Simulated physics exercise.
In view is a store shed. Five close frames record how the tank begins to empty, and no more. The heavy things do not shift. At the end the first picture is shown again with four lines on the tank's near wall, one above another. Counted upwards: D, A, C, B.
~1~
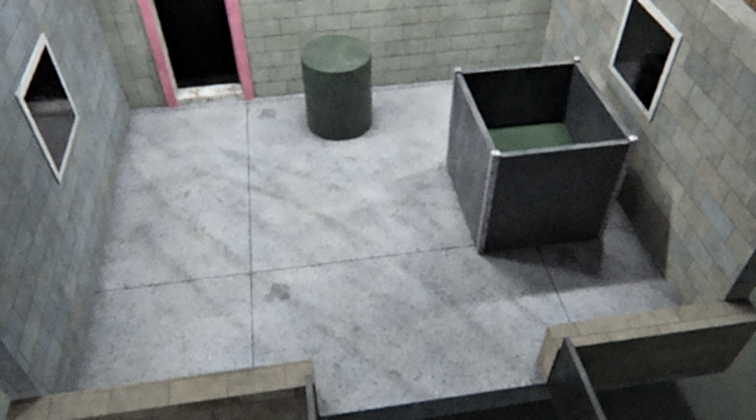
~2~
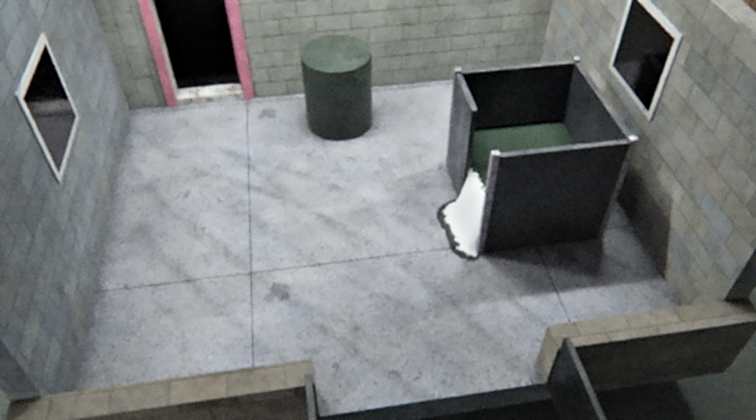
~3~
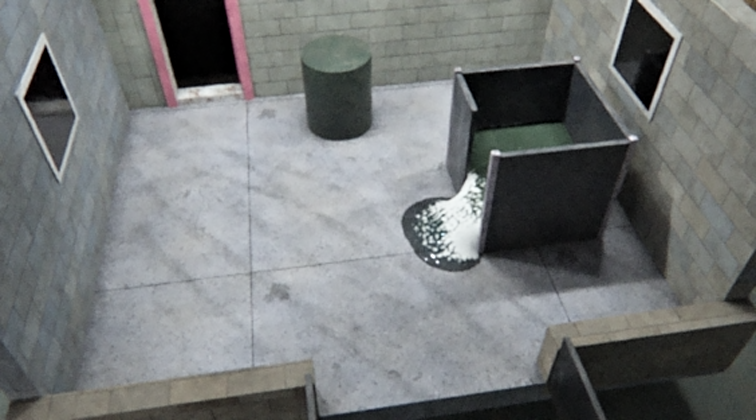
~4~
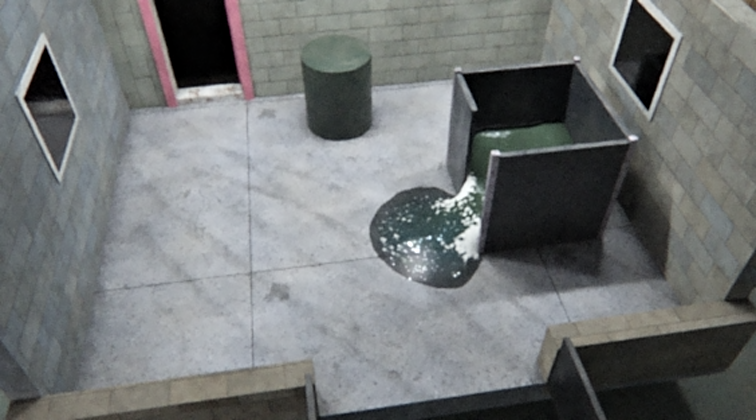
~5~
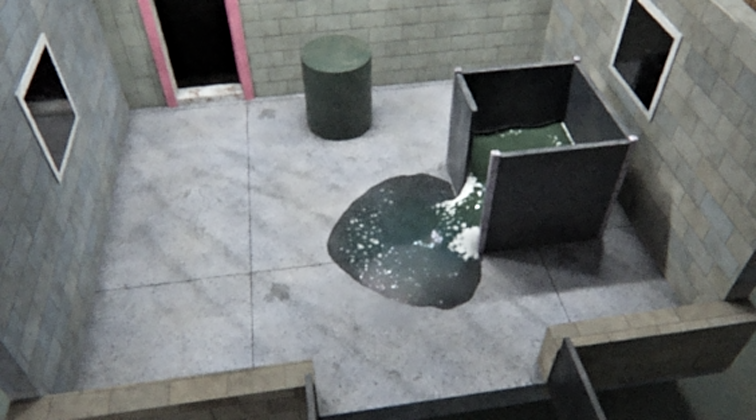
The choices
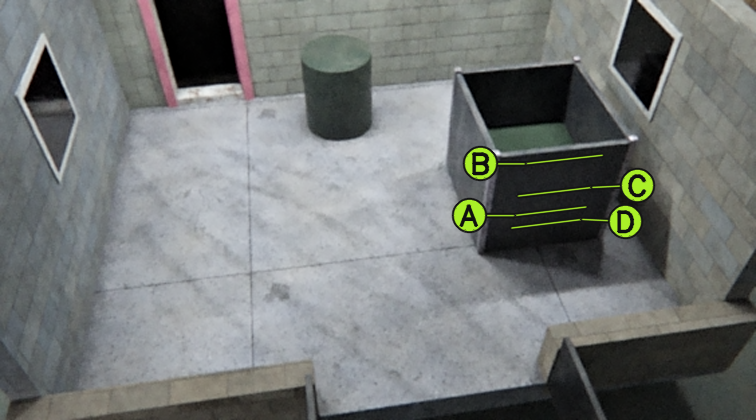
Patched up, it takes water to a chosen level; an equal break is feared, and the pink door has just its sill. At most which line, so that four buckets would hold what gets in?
Line C just does it.
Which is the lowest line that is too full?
B it is.
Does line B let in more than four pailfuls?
Yes, that goes wrong.
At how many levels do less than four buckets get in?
Three of them.
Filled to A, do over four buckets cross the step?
No, not at all.
On the marked copy, A at (550, 211); B at (563, 159); C at (555, 191); D at (547, 223); from the bottom up D, A, C, B.
With A, nothing gets over.
With B, about 10 bucketfuls get in.
With C, a bucket or two gets in.
With D, nothing gets over.
